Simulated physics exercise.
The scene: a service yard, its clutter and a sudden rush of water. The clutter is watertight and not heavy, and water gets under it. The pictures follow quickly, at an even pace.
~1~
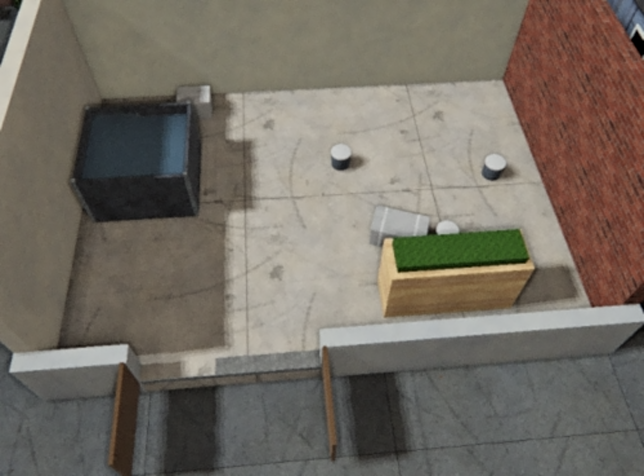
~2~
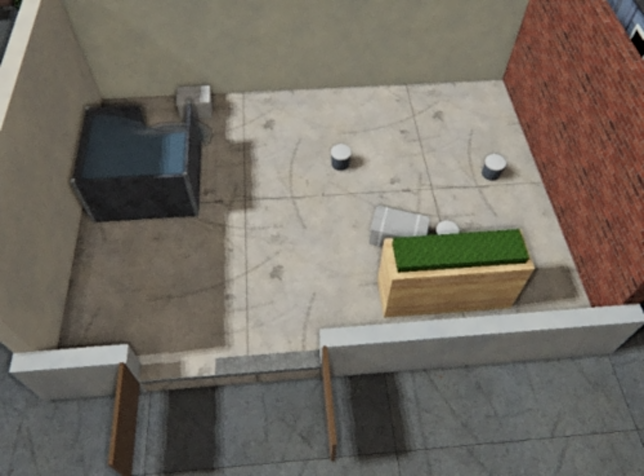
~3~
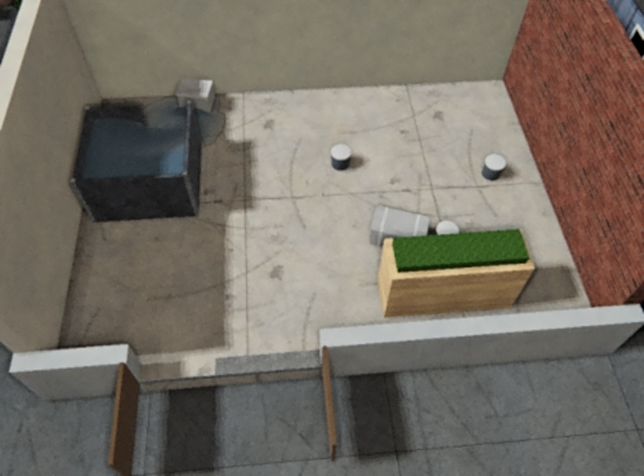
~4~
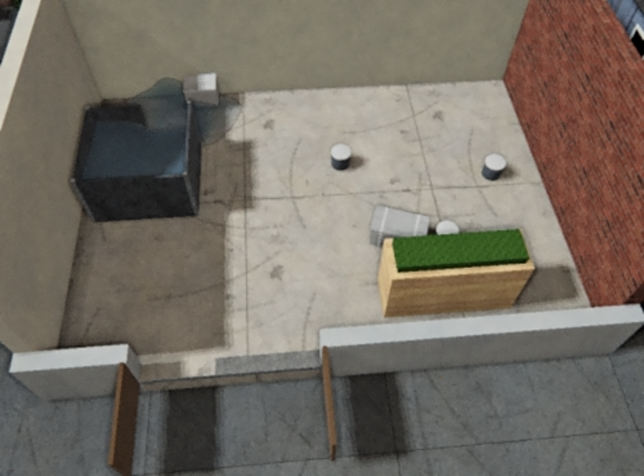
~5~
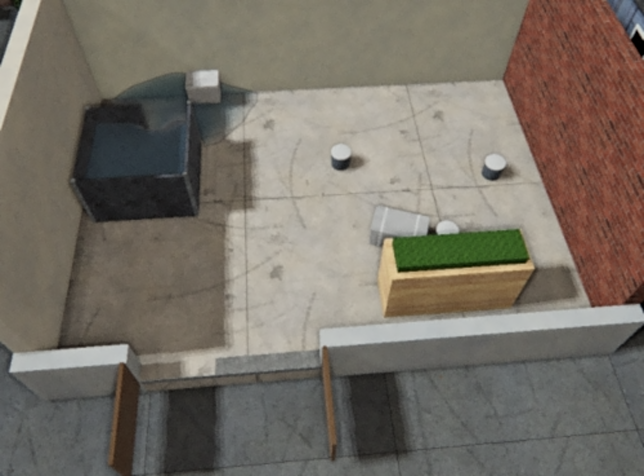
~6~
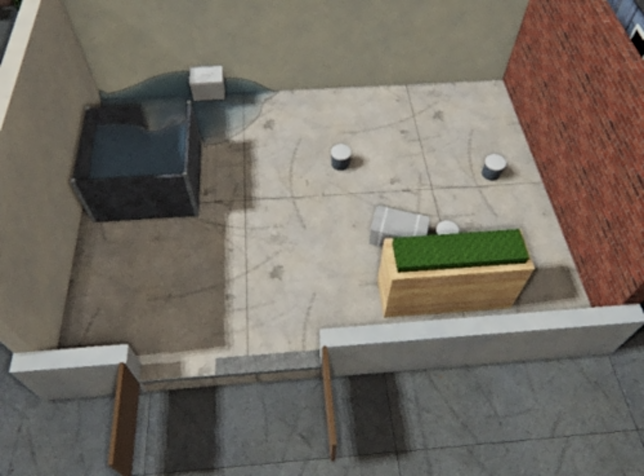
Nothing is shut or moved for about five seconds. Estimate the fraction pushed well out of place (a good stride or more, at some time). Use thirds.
Share: Between one and two thirds.
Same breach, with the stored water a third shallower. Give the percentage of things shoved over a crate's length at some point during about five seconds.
I make it 60 per cent.
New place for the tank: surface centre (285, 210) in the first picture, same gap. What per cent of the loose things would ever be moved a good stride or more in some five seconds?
Some 60 per cent.
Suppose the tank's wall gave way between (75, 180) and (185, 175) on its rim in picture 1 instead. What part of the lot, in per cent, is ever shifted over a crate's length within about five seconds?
Some 20 per cent.
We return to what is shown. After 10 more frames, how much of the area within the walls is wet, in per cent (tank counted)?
Near 40 in a hundred.
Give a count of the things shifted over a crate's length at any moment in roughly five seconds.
It comes to 3.
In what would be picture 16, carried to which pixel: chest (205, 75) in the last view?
At about (377, 96).
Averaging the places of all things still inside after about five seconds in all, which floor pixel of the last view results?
Near (466, 245).
A moment on, 1 of 5 are well off their spots; 1 afloat.
Next, 1 of 5 are well off their spots; 1 afloat.
Later, 3 of 5 are well off their spots; 2 afloat.
In the end, 3 of 5 are well off their spots, and 3 have been at some point; 2 afloat.
